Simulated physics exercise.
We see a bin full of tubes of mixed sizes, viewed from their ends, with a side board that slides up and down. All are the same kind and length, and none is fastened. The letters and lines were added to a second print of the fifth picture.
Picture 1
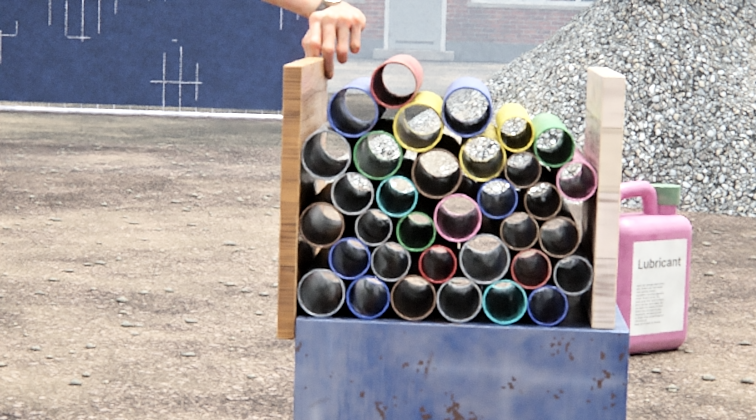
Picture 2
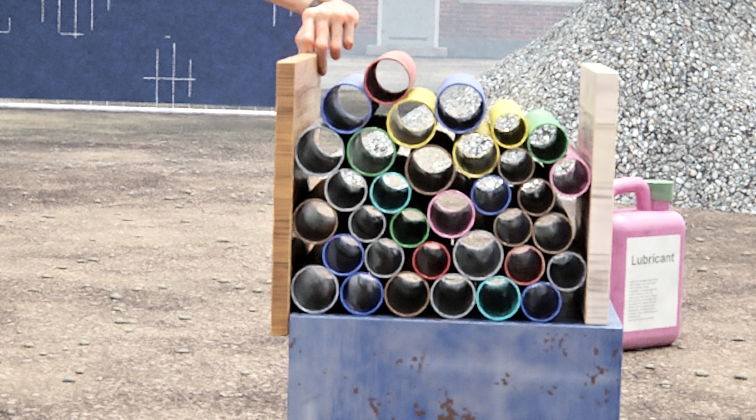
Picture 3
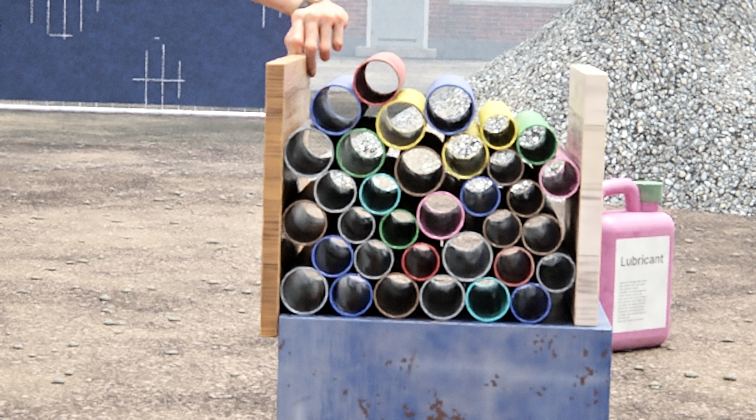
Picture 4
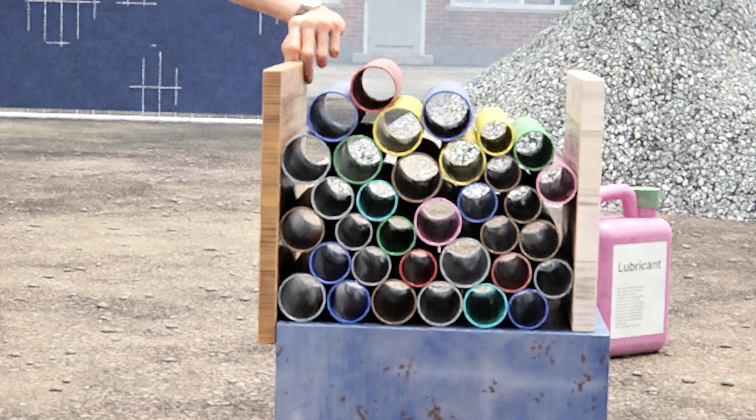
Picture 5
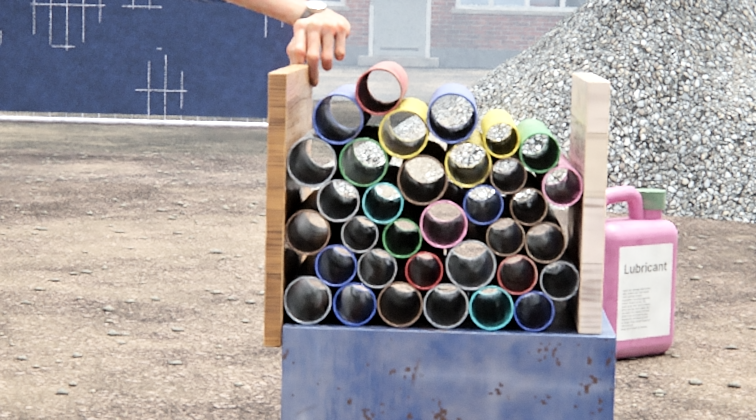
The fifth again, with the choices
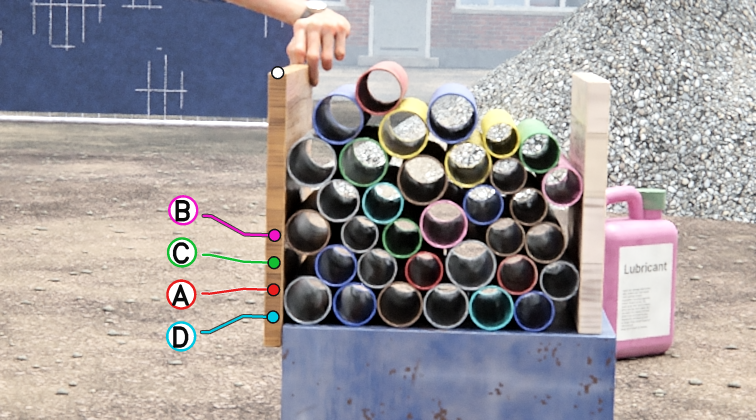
The clip opens on colourful, mixed-size tubes stacked end-on between two upright boards above a scuffed blue base, with a hand at the top of the left board. The view drifts slightly left, then slightly back right, while the hand stays there and the tubes and boards show no clear movement.
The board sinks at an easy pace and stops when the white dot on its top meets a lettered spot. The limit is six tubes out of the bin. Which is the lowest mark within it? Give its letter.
No lower than C.
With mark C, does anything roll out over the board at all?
Yes.
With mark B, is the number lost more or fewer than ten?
At B, fewer than ten.
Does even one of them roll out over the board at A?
Yes.
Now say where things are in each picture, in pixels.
In the first frame, a grey tube (322, 293); a blue tube (548, 306); a red tube (531, 269).
In the second frame, a red tube (525, 265); a brown tube (553, 233).
In the third frame, a grey tube (309, 153); a yellow tube (465, 155).
In the fourth frame, a blue tube (333, 116); side board (284, 192).
In the fifth frame, a grey tube (308, 301); a blue tube (534, 311); a red tube (517, 275).
On the copy, A at (274, 290); B at (275, 235); C at (274, 262); D at (273, 317); the white dot at (278, 73).
On C. First, top of the board (286, 153).
Then, top of the board (284, 245).
Finally, top of the board (284, 262), three out over the board.
By contrast, A more than six out over the board; B three out over the board; D more than six out over the board.
